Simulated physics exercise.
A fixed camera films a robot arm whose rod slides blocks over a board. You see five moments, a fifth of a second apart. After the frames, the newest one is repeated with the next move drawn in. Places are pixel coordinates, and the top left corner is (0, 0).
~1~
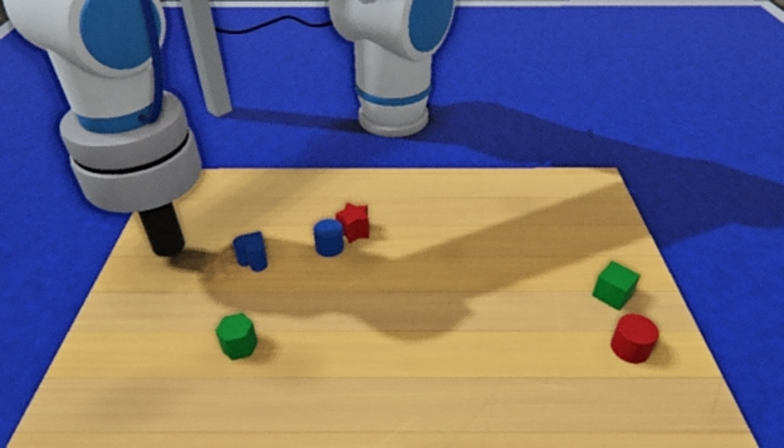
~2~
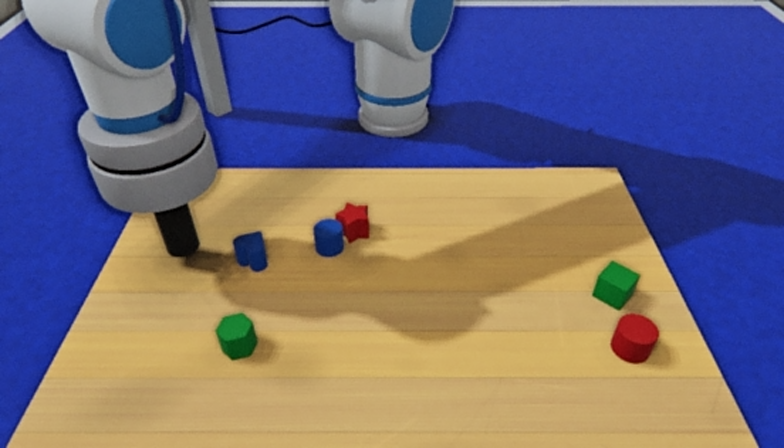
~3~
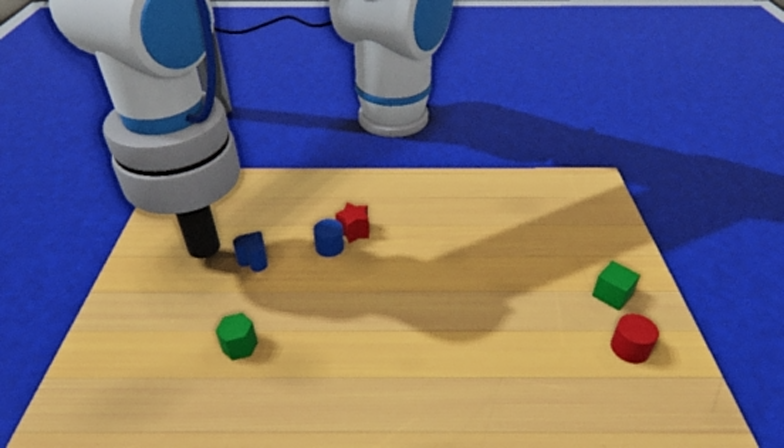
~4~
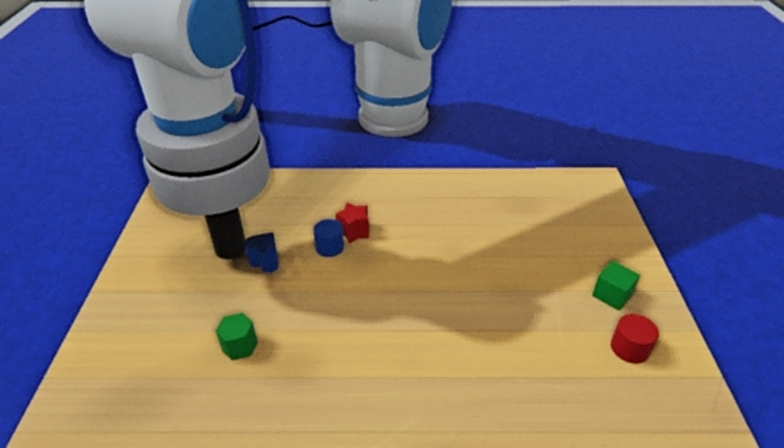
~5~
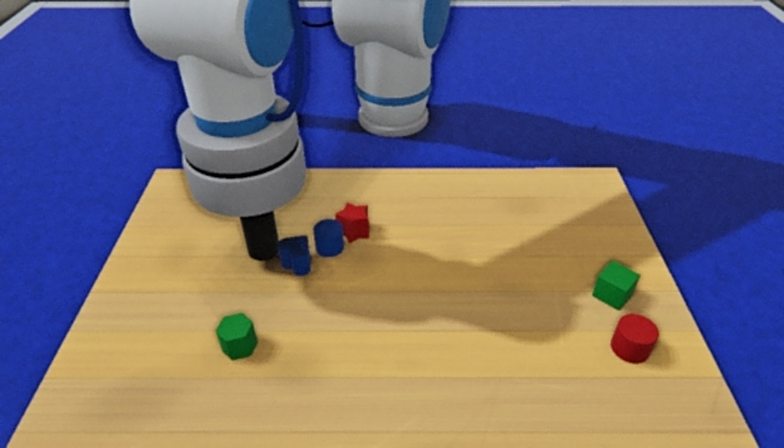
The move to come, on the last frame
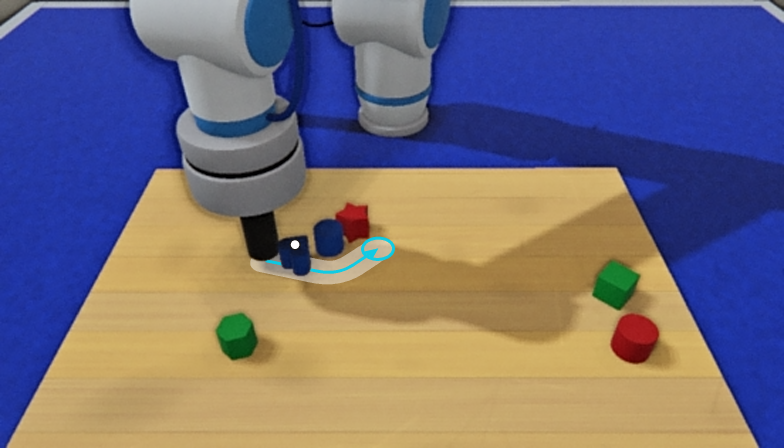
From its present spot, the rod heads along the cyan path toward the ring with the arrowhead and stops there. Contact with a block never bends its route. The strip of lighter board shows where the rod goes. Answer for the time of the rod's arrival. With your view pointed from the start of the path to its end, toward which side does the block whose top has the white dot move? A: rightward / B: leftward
I choose A.
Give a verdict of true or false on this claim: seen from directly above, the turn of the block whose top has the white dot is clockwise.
That is true.
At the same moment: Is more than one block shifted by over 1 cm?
No - that is not the case.
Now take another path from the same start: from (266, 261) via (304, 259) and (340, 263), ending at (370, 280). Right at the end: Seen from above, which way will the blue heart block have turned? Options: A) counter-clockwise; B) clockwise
B (clockwise)
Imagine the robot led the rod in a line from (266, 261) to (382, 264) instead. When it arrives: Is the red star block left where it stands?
No, that is not how it ends up.
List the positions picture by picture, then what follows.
The first picture shows tip of the rod at (169, 246), middles of tops, blue heart block at (250, 241), red star block at (353, 212).
The second picture shows rod at (184, 247), nothing pushed.
The third picture shows rod at (204, 248), nothing pushed.
The fourth picture shows rod at (231, 249), blue heart block at (262, 242).
The fifth picture shows rod at (264, 250), blue heart block at (295, 245), red star block at (353, 212).
The line goes from (266, 261) by way of (305, 269) and (346, 269) to (378, 249); the dot is on the blue heart block.
What follows on the original path. One third of the way, rod at (305, 258); blue heart block at (337, 251).
Two thirds of the way, rod at (346, 258); blue heart block at (380, 252).
At the end, rod at (378, 238); blue heart block at (395, 248), turned 60° clockwise; red star block unmoved.
